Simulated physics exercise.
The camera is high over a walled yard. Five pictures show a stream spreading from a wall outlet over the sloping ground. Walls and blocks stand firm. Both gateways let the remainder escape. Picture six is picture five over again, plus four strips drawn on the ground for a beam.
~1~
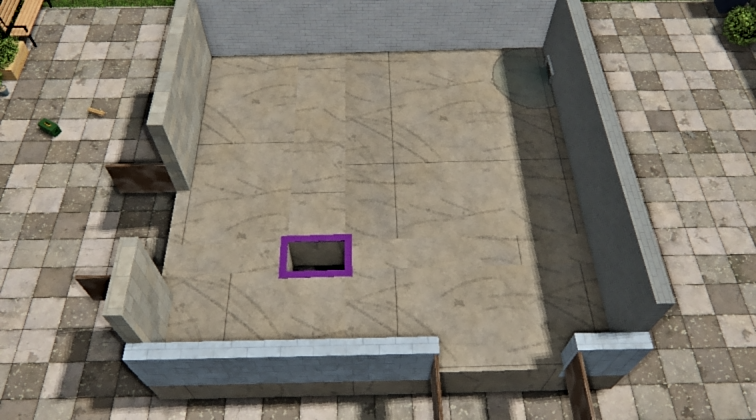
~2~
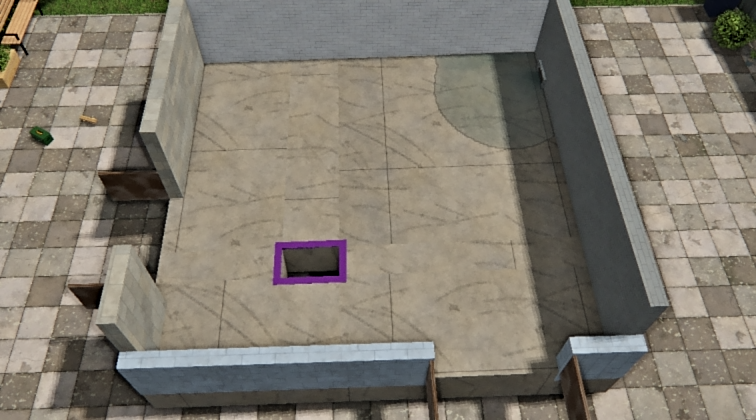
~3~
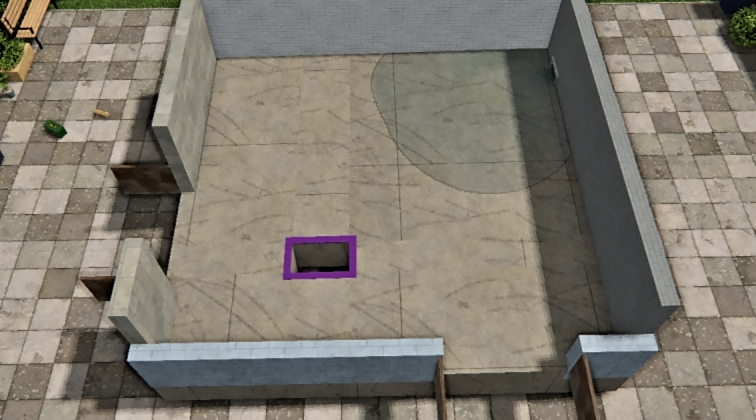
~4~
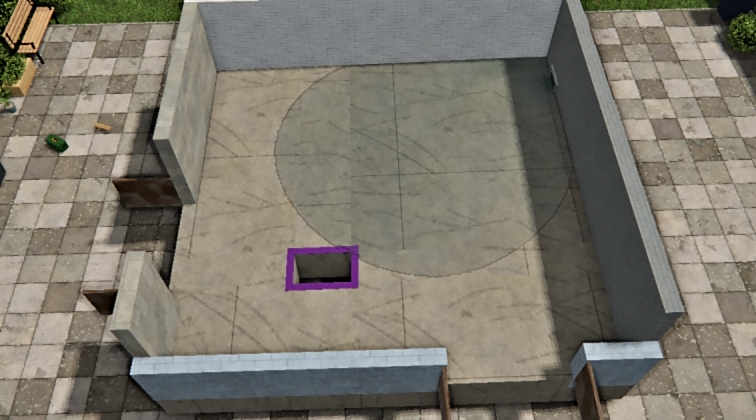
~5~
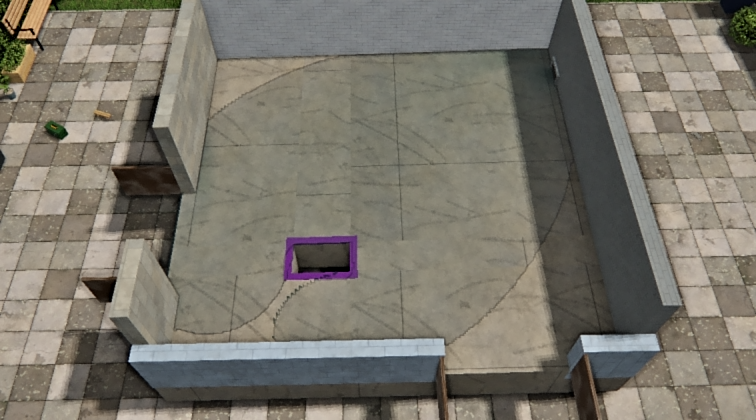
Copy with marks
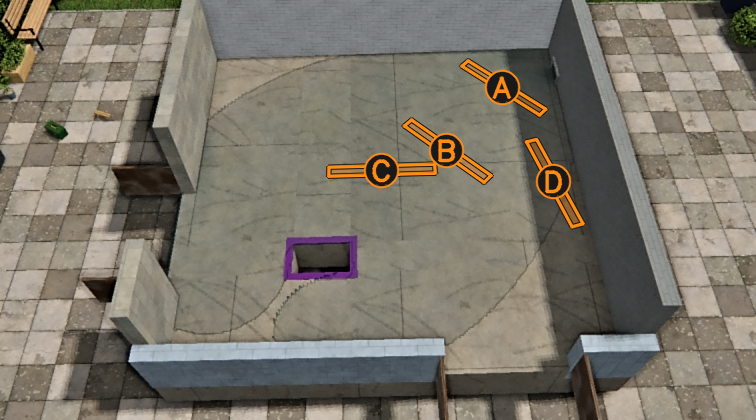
Dark wet patch spreading from the upper right corner across a walled yard's paved floor, reaching and surrounding a purple-framed gully.
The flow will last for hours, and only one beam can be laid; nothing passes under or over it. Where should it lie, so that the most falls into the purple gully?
Take D.
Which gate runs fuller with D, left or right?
The left gate.
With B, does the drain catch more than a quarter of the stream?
No.
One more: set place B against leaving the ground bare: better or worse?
It is worse.
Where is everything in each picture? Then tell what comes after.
The first frame shows outfall at (550, 71); purple gully at (316, 256); open gate at (182, 240); open gate at (497, 355); front seen at (502, 85), 3 % of the ground wet; purple gully still dry.
The second frame shows front seen at (470, 137), 11 % of the ground wet; purple gully still dry.
The third frame shows front seen at (409, 156), 24 % of the ground wet; purple gully still dry.
The fourth frame shows front seen at (299, 206), 49 % of the ground wet; purple gully still dry.
The fifth frame shows front seen at (184, 317), 77 % of the ground wet; purple gully taking water.
On the marked copy, A from (465, 63) to (542, 112); B from (407, 122) to (487, 178); C from (328, 171) to (434, 168); D from (531, 140) to (577, 225).
Choosing A, about 16 % of the stream goes into the purple gully, about 84 % out by the gates.
Choosing B, about 12 % of the stream goes into the purple gully, about 88 % out by the gates.
Choosing C, about 17 % of the stream goes into the purple gully, about 83 % out by the gates.
Choosing D, about 28 % of the stream goes into the purple gully, about 72 % out by the gates.
